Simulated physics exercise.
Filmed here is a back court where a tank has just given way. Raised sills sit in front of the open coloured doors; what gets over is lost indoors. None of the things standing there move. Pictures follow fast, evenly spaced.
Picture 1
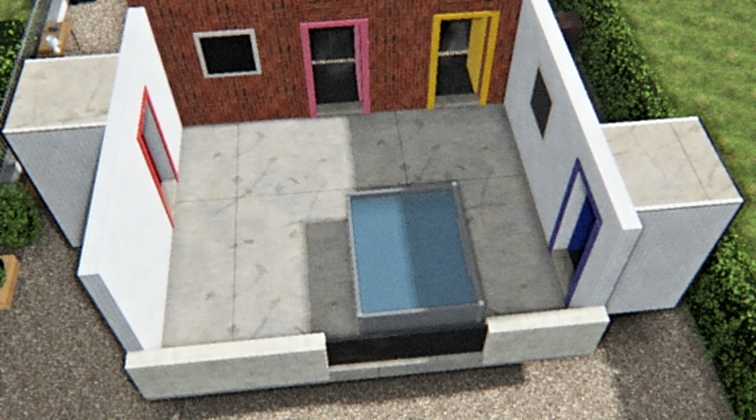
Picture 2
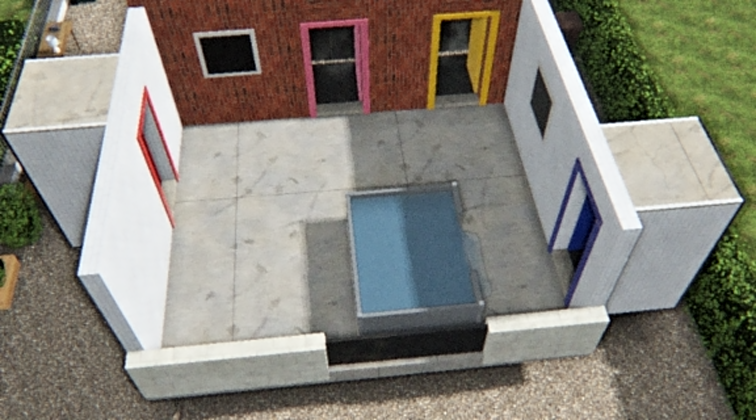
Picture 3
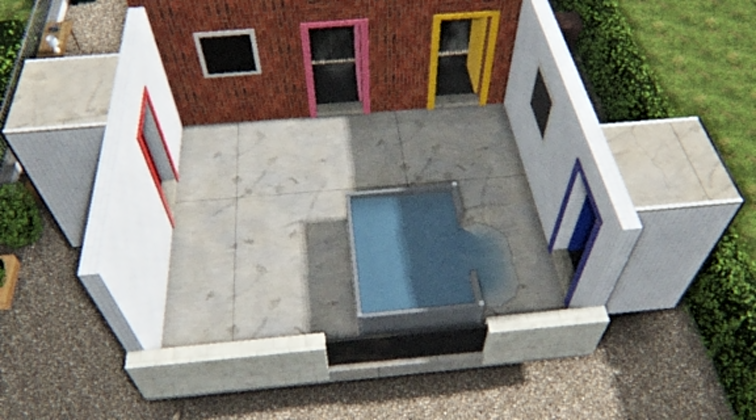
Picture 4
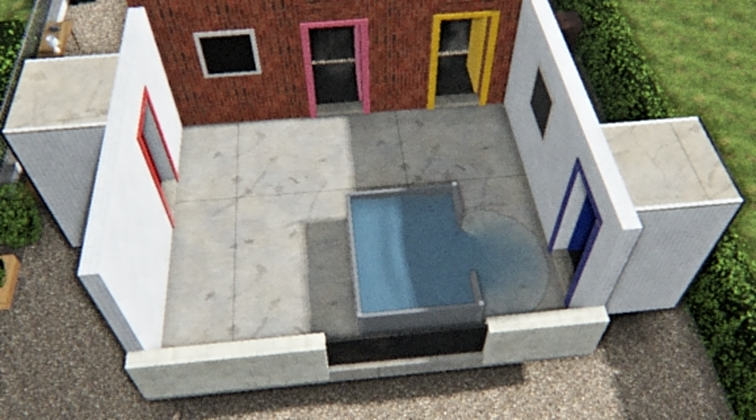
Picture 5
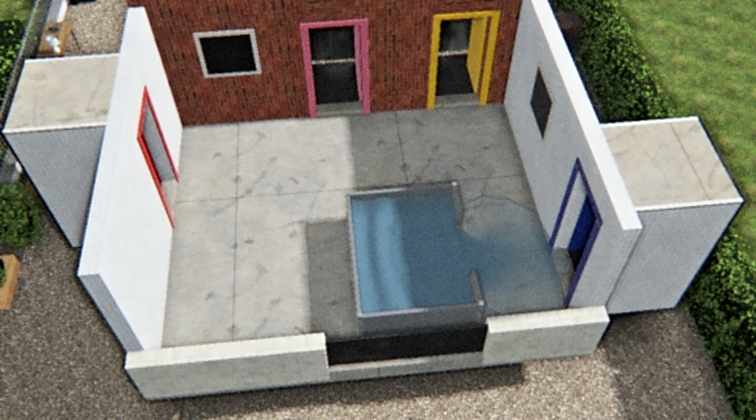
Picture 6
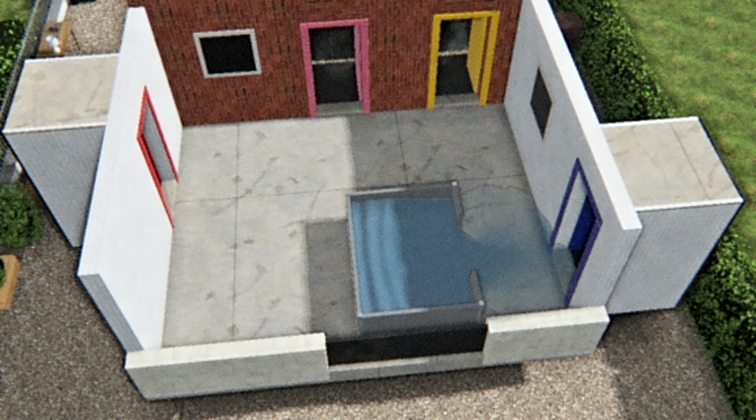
Water sat still in a tank in a walled back court, then poured through a gap in its right side and spread across the grey paving to the wall by the blue door.
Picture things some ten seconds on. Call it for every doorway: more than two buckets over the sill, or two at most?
My call: The pink door two at most; the yellow door more than two; the red door two at most; the blue door more than two.
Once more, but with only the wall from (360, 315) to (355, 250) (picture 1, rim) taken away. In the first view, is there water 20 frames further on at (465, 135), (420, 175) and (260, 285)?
Taking the points in order: Unwetted, unwetted and swamped.
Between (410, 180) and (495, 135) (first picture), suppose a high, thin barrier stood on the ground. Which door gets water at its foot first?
Answer: The blue one.
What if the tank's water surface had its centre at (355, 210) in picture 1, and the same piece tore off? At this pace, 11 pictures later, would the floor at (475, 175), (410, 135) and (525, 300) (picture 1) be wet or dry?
Log: Flood; no flood; flood.
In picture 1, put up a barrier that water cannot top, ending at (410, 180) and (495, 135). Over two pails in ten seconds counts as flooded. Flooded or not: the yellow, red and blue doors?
Result: Yellow door remains below; red door remains below; blue door ends up above.
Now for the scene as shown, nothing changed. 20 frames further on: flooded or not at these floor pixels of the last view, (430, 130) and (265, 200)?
Result, in the order given: Wetted / not wetted.
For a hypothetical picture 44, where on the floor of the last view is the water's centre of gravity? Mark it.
I'd put my finger on (422, 233).
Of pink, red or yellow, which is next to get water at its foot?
That's the one in yellow.
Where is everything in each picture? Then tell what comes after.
Still water in the water tank at (410, 249), in the first frame.
Water pours out at (463, 257) and has run to a hidden place, in the second frame.
The front is at (498, 235), out from the gap at (462, 259), in the third frame.
Water pours out at (462, 259) and has run to (531, 238), in the fourth frame.
Water pours out at (462, 259) and has run to (565, 299), in the fifth frame.
Water pours out at (462, 258) and has run to a hidden place, in the sixth frame.
A moment on, water covers 15 % of the floor; the pink door not reached, the yellow door not reached, the red door not reached, the blue door far over two buckets in.
Next, water covers 25 % of the floor; the pink door not reached, the yellow door wet at the sill, nothing in, the red door not reached, the blue door far over two buckets in.
Then, water covers 40 % of the floor; the pink door wet at the sill, nothing in, the yellow door over two buckets in, the red door not reached, the blue door far over two buckets in.
Later, water covers 75 % of the floor; the pink door wet at the sill, nothing in, the yellow door far over two buckets in, the red door not reached, the blue door far over two buckets in.
In the end, water covers 95 % of the floor; the pink door wet at the sill, nothing in, the yellow door far over two buckets in, the red door wet at the sill, nothing in, the blue door far over two buckets in.
